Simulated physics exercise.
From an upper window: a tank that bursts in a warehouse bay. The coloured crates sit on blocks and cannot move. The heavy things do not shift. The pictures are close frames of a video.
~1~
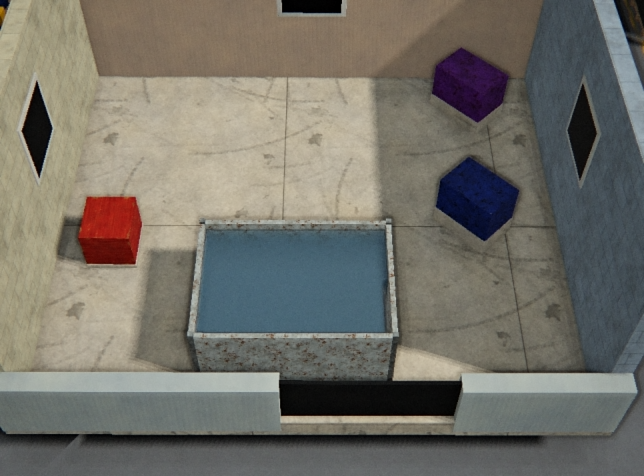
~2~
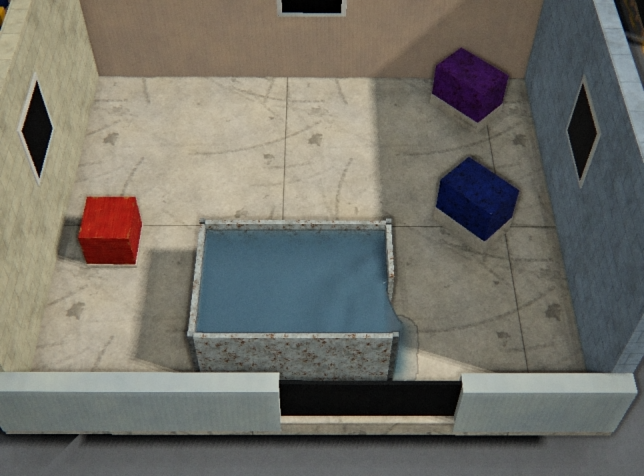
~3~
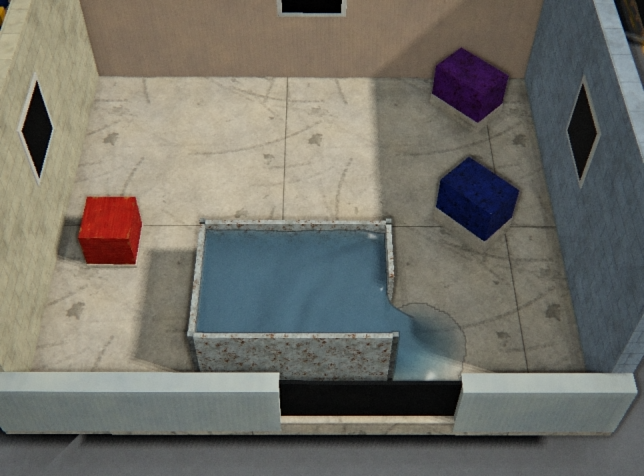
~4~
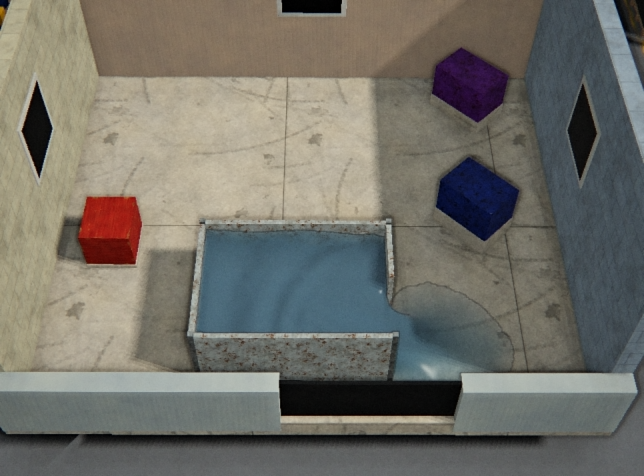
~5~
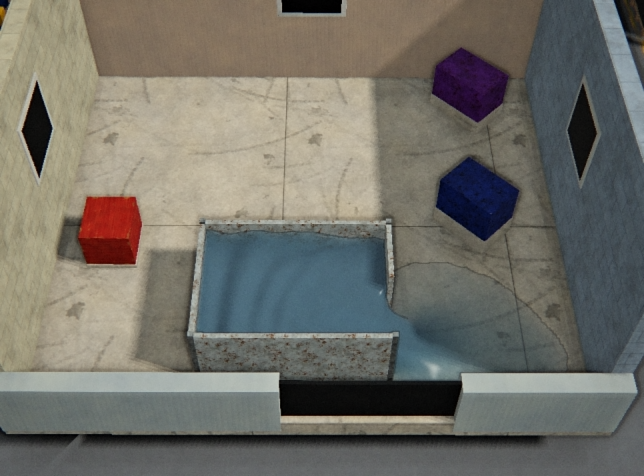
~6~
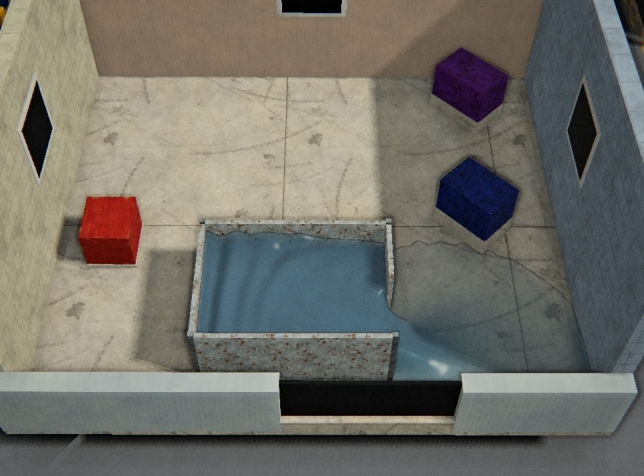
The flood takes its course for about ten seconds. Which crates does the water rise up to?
The red crate gets wet; the purple crate gets wet; the blue crate gets wet.
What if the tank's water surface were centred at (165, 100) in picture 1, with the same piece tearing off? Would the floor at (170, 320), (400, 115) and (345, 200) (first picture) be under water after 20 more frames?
One after the other: Dry, awash, wet.
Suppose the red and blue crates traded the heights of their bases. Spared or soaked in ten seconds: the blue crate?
My reading: Blue crate takes water.
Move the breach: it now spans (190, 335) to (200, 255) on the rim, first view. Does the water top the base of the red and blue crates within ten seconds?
In short: The red crate is topped, the blue crate stays dry.
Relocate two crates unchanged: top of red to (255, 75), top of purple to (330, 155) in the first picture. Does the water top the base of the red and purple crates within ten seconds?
One by one: The red crate is topped, the purple crate stays dry.
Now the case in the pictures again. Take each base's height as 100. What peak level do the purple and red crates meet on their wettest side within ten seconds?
Roughly 170 per cent, then 200 per cent.
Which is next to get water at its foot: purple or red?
The crate marked purple.
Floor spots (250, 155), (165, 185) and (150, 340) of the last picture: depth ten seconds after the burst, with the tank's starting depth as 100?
About 8, 14 and 8 per cent.
A moment on, water covers 15 % of the floor; the red crate not reached, the purple crate not reached, the blue crate water round its plinth.
Next, water covers 25 % of the floor; the red crate not reached, the purple crate water round its plinth, the blue crate water round its plinth.
Then, water covers 45 % of the floor; the red crate not reached, the purple crate water round its plinth, the blue crate water round its plinth.
Later, water covers 90 % of the floor; the red crate water round its plinth, the purple crate water round its plinth, the blue crate water round its plinth.
In the end, water covers 100 % of the floor; the red crate was topped, the purple crate was topped, the blue crate was topped.
